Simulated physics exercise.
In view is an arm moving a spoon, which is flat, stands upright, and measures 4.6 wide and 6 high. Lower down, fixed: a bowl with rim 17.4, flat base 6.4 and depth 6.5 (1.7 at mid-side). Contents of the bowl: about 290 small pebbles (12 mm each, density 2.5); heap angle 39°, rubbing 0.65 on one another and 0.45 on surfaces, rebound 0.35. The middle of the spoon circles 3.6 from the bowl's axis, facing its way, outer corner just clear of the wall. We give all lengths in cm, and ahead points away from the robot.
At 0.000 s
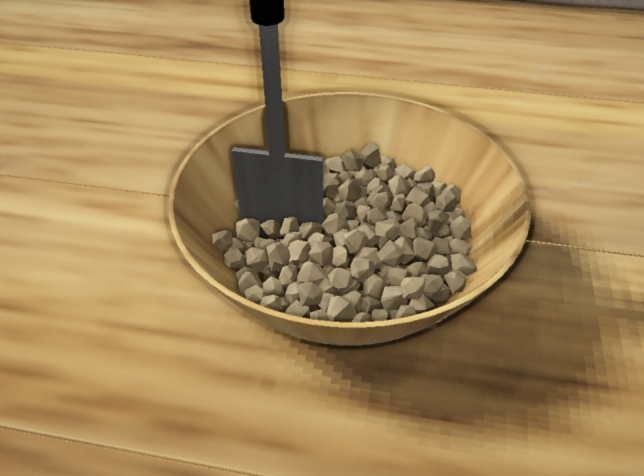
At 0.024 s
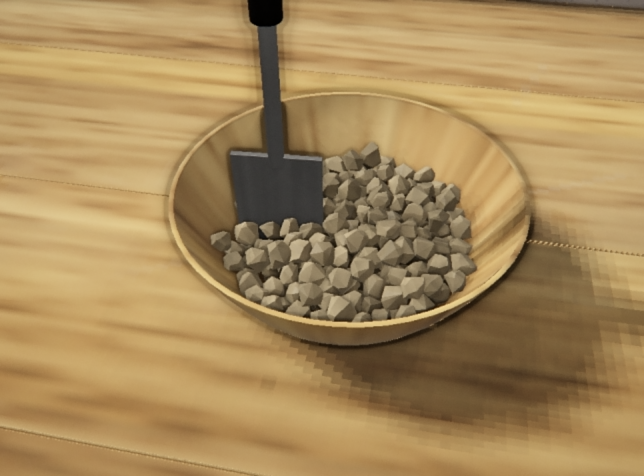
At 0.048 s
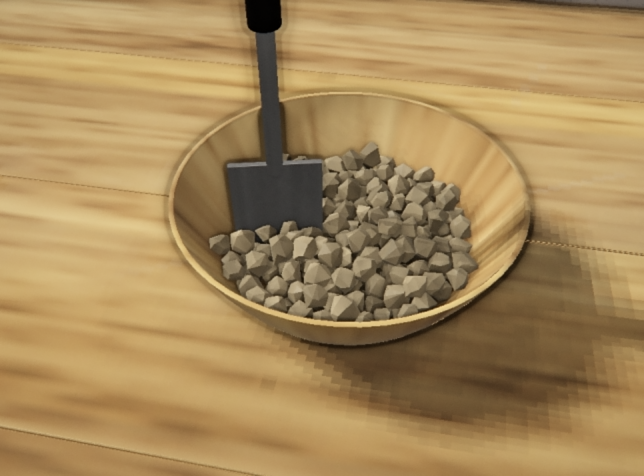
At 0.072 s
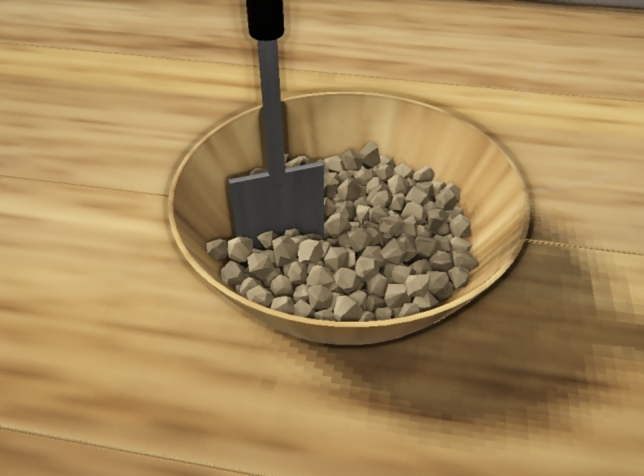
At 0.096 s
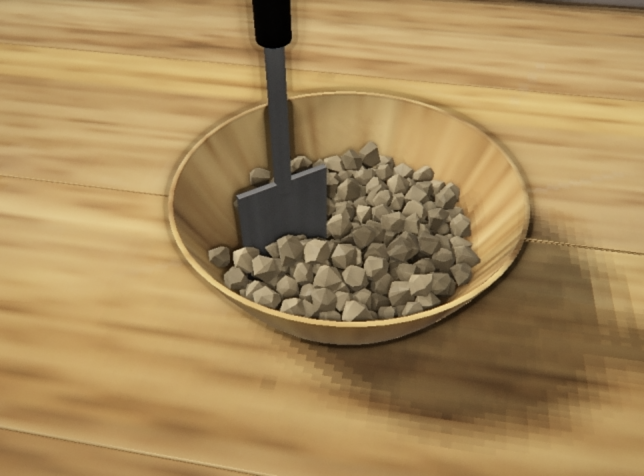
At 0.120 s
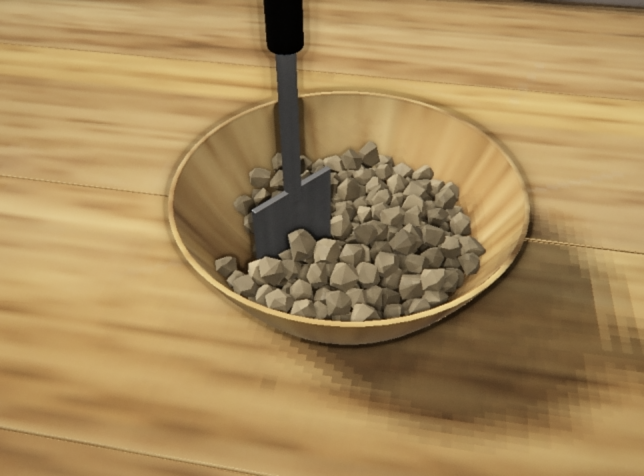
The video shows a flat, dark spatula with a black handle in a wooden bowl of small grey-brown pebbles, its blade turning and sweeping a short way along the left side toward the viewer, pushing nearby pebbles slightly.
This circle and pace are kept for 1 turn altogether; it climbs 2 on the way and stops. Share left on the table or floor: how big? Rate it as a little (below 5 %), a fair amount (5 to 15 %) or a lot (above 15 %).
A fair amount.
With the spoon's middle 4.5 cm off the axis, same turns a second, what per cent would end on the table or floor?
It would be close to 10 per cent then.
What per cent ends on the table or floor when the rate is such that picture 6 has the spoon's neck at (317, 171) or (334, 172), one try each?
So, roughly 25 percent the first time and 20 percent the second.
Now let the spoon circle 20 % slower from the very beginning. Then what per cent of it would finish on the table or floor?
Estimated share: About 5 per cent.
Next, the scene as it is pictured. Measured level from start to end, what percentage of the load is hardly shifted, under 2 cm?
Result: Close to 30 per cent of the load.
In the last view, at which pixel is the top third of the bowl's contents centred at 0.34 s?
Near (452, 185).
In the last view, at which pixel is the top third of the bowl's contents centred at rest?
Looks like roughly (296, 238) to me.
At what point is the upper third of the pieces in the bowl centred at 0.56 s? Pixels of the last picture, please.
Near (300, 157).
After 0.34 s, 172° round, highest piece 9 above the table; 280 in the bowl, 6 in flight or on the tool.
After 0.56 s, 290° round, highest piece 8 above the table; 267 in the bowl, 15 on the table or floor, 4 in flight or on the tool.
After 0.87 s, 0° round, highest piece 7 above the table; 263 in the bowl, 23 on the table or floor.
After 1.57 s, 0° round, highest piece 7 above the table; 263 in the bowl, 23 on the table or floor.
At rest, 263 in the bowl, 23 on the table or floor. That is 8 % on the table or floor.
